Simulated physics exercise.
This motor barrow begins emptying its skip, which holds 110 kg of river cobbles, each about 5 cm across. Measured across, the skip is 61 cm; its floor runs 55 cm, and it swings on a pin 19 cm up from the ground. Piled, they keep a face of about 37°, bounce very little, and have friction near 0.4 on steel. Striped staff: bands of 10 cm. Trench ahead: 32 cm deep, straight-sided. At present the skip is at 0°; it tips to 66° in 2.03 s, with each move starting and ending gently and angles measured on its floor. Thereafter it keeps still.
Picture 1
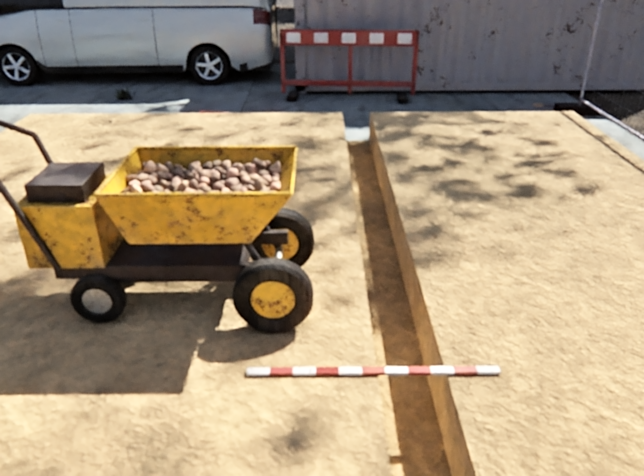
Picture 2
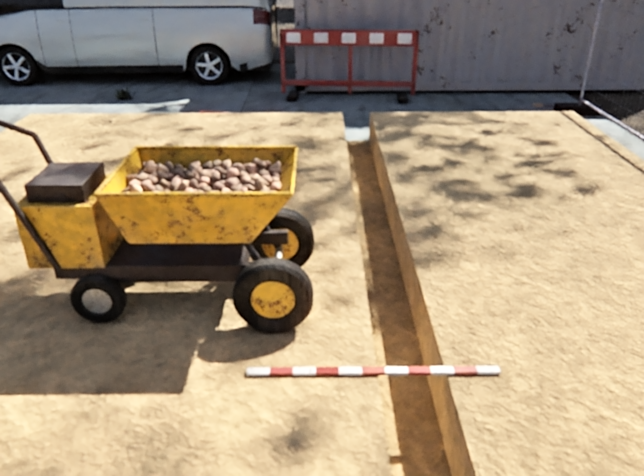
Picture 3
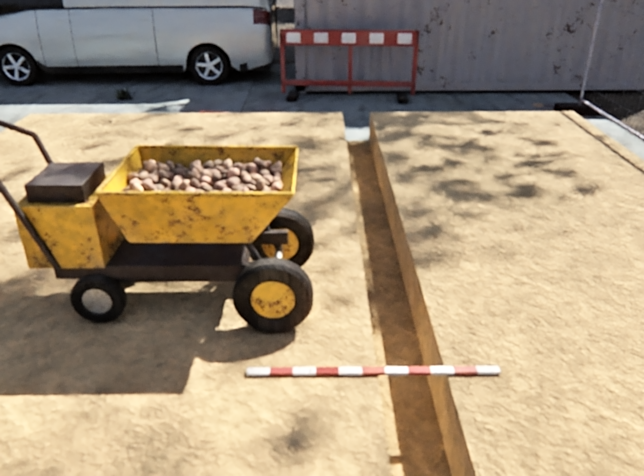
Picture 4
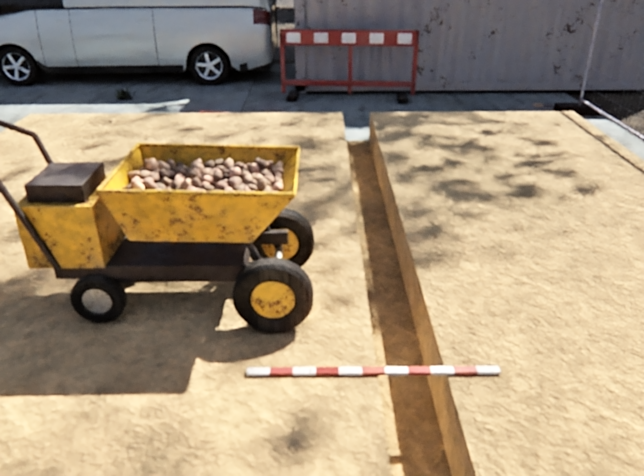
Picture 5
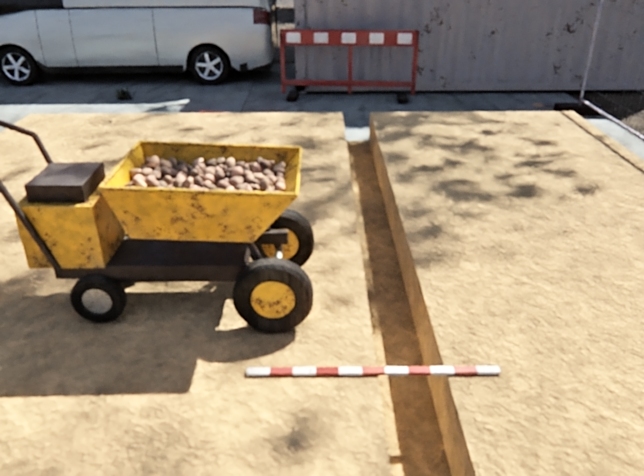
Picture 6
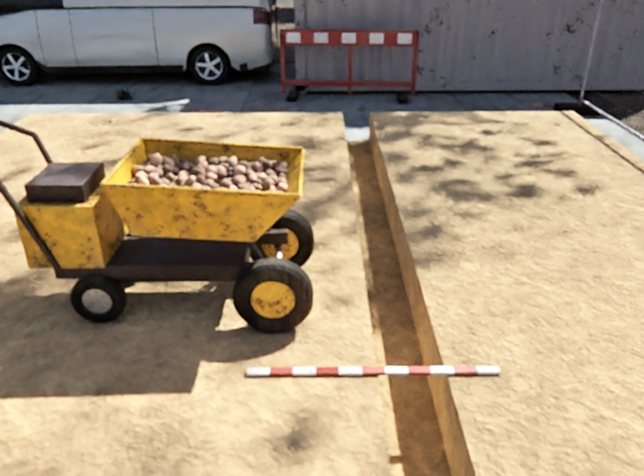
Yellow skip of rounded stones on a parked motor barrow tilting very slightly toward the right, beside a straight-sided trench and striped staff.
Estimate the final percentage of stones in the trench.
I would say 75 percent.
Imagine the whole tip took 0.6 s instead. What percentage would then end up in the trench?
It would be near 40 percent.
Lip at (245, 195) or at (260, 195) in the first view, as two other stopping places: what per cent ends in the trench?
First some 90, then 100 per cent.
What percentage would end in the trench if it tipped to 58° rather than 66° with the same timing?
Share in trench: Approx. 55%.
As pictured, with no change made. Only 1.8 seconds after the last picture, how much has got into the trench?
Some 25 per cent.
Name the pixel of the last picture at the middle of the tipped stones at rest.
Look at roughly (406, 328).
Then, 1.2 s after the last picture the floor is at 56°, 100 % in the skip; the foremost stones are at (376, 236).
Then, 1.8 s after the last picture the floor is at 66°, 61 % in the skip, 27 % in the trench, 12 % past the trench; the foremost stones are at (478, 299).
Then, 2.2 s after the last picture the floor is at 66°, 34 % in the skip, 41 % in the trench, 25 % past the trench; the foremost stones are at (522, 292).
Then, 4.1 s after the last picture the floor is at 66°, 0 % in the skip, 75 % in the trench, 25 % past the trench; the foremost stones are at (551, 289).
